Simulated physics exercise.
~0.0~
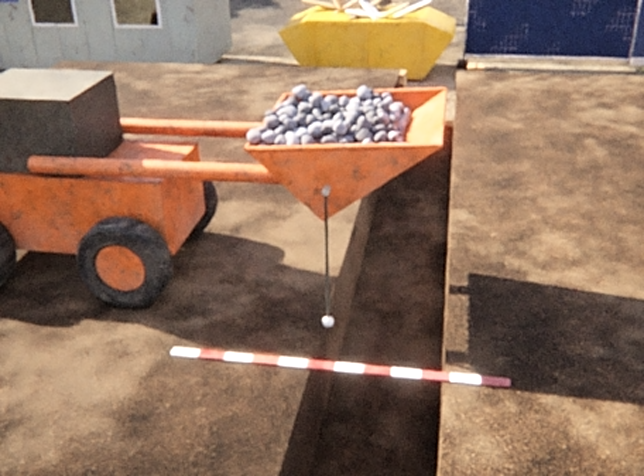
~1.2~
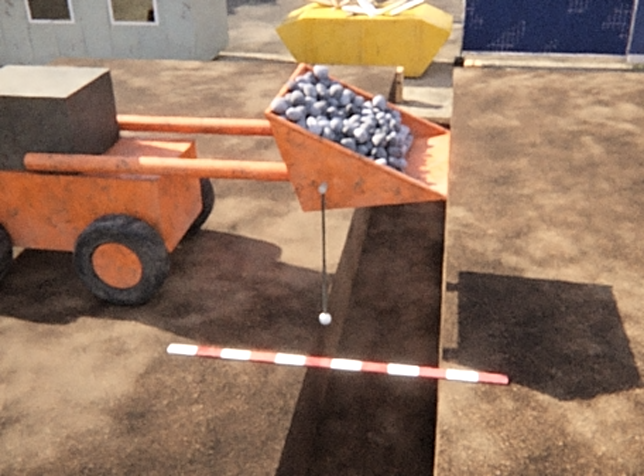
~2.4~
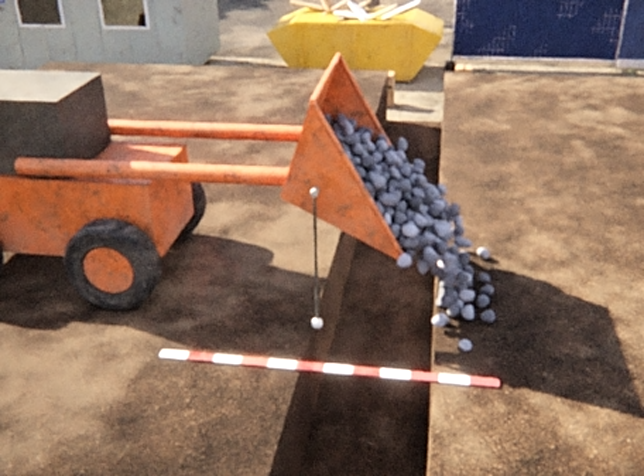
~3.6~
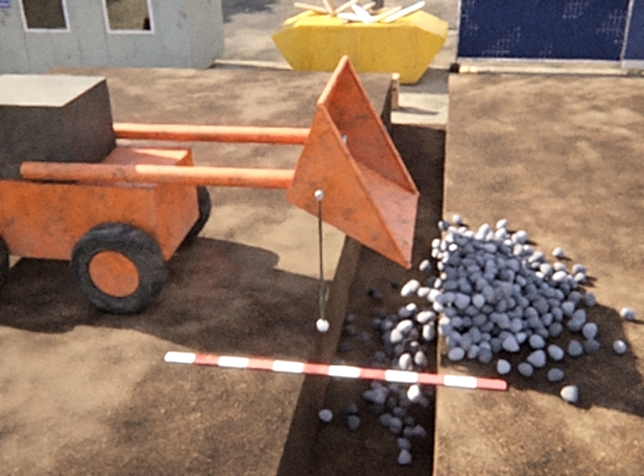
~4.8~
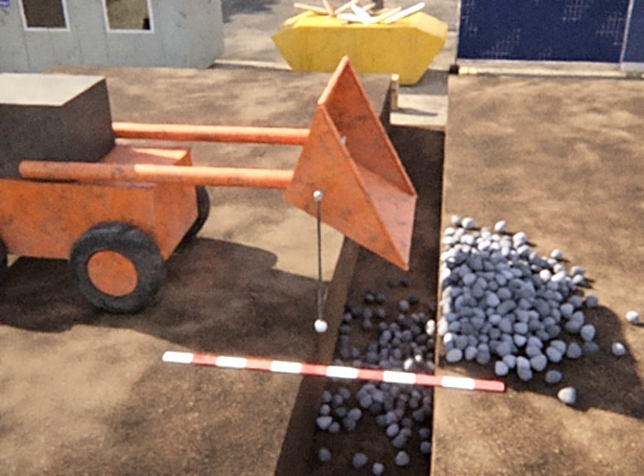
Orange loader tipping its bucket forward and spilling grey rounded stones, most landing beyond a trench and the rest inside it.
